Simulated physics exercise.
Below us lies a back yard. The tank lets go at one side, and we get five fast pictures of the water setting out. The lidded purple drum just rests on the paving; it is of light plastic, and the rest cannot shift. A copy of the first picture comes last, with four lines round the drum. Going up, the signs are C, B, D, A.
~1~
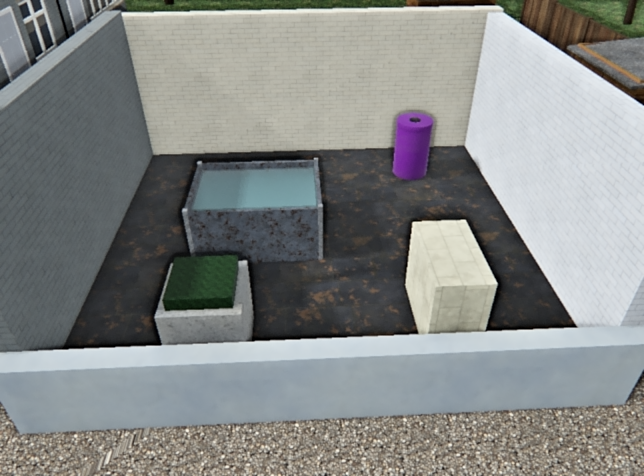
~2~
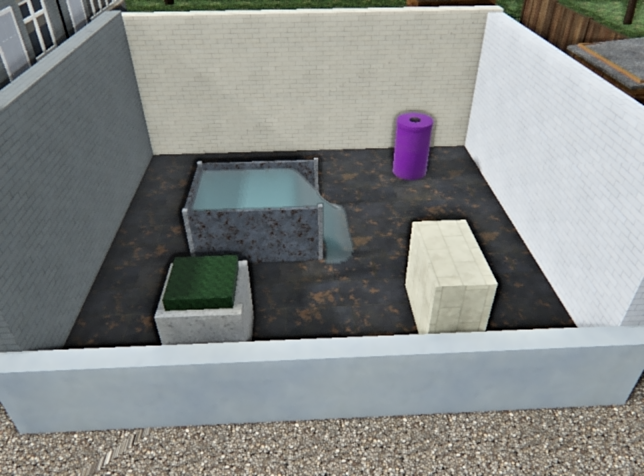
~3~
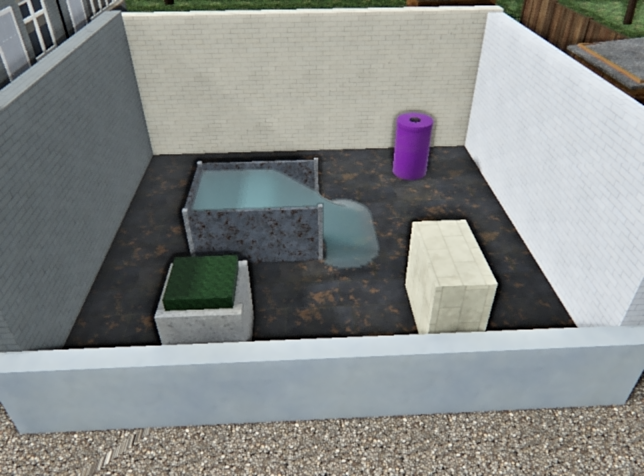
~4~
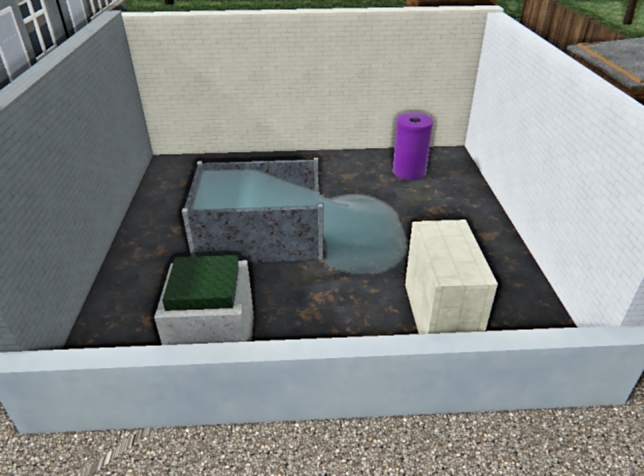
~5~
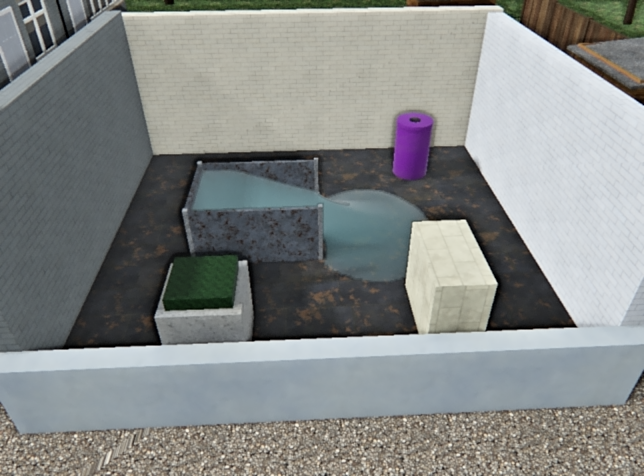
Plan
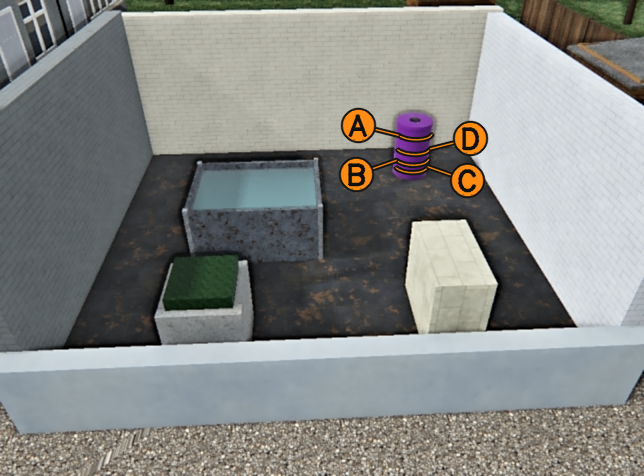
In the video, a walled yard holds a full stone-sided tank, a purple drum, a pale block and a green-topped box. Water pours from the tank's right side and spreads across the dark ground in a widening rounded pool.
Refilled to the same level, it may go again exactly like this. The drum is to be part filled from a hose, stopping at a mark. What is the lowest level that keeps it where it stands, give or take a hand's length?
C will do.
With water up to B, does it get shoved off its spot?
No, that is safe.
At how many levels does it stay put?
All of them.
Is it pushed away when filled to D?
No.
On the marked copy, A at (417, 139); B at (414, 165); C at (414, 172); D at (416, 154); from the bottom up C, B, D, A.
With A, it does not move.
With B, it does not move.
With C, it does not move.
With D, it does not move.
